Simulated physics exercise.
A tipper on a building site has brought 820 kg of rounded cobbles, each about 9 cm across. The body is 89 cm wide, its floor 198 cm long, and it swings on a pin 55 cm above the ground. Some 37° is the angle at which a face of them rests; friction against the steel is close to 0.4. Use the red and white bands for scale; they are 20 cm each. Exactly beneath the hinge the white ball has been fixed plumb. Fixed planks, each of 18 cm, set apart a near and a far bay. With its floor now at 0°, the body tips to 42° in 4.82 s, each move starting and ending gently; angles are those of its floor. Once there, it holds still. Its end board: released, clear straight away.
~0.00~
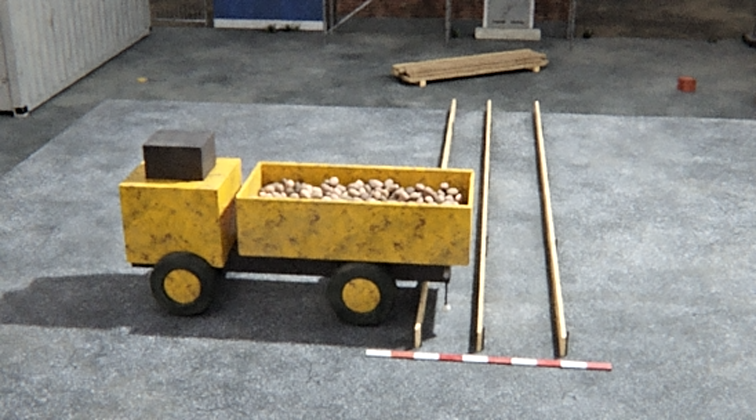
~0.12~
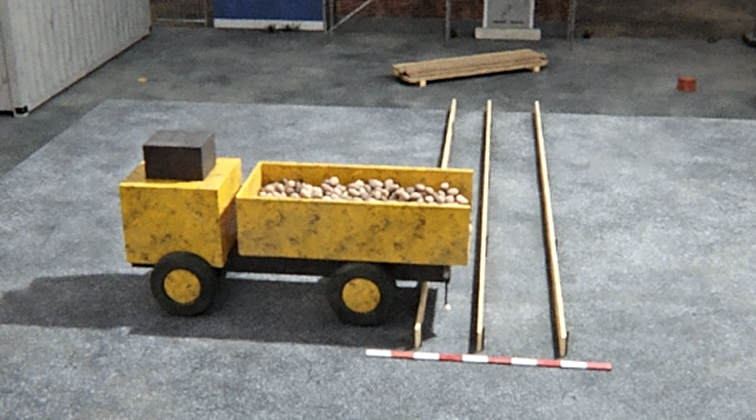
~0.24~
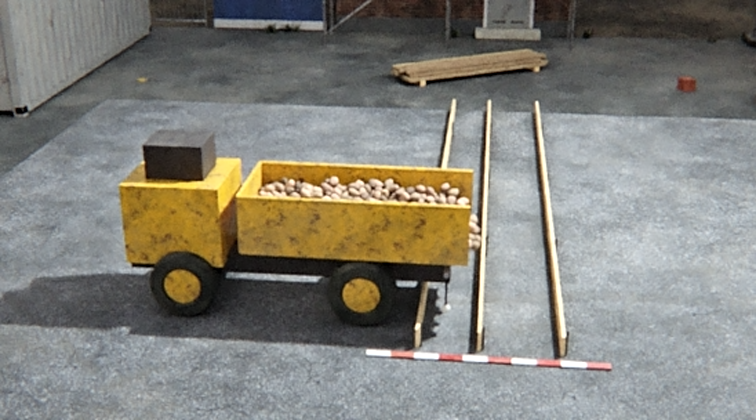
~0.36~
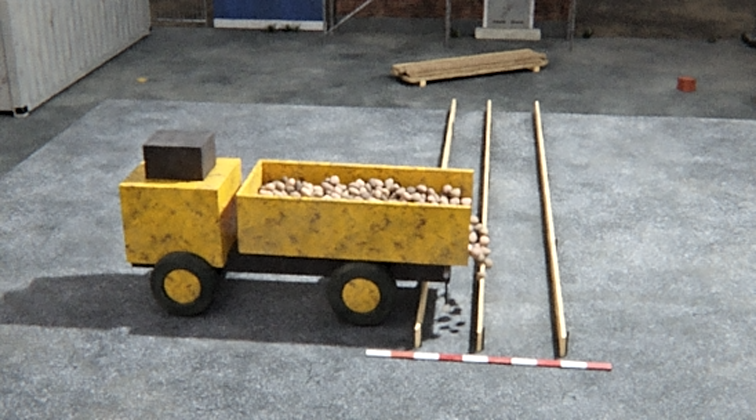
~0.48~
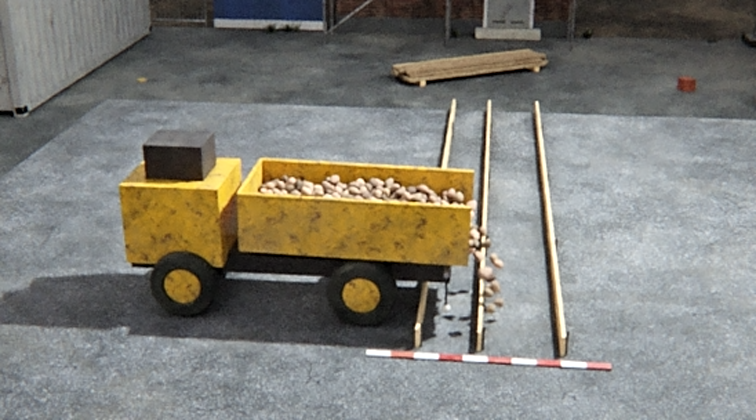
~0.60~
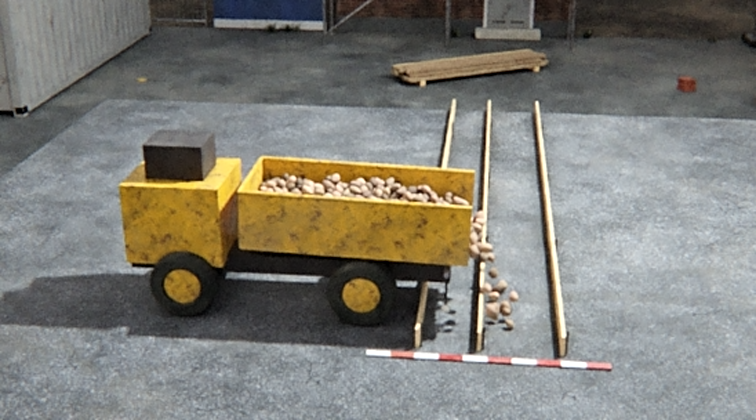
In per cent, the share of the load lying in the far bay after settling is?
Near 70 per cent of it.
After 3.6 s the floor is at 35°; 30 % in the body, 5 % in the near bay, 63 % in the far bay, 2 % past the last board; the foremost stones are at (584, 306).
After 4.9 s the floor is at 42°; 0 % in the body, 18 % in the near bay, 71 % in the far bay, 11 % past the last board; the foremost stones are at (633, 311).
After 5.3 s the floor is at 42°; 0 % in the body, 19 % in the near bay, 70 % in the far bay, 11 % past the last board; the foremost stones are at (634, 311).
After 8.0 s the floor is at 42°; 0 % in the body, 19 % in the near bay, 70 % in the far bay, 11 % past the last board; the foremost stones are at (634, 311).
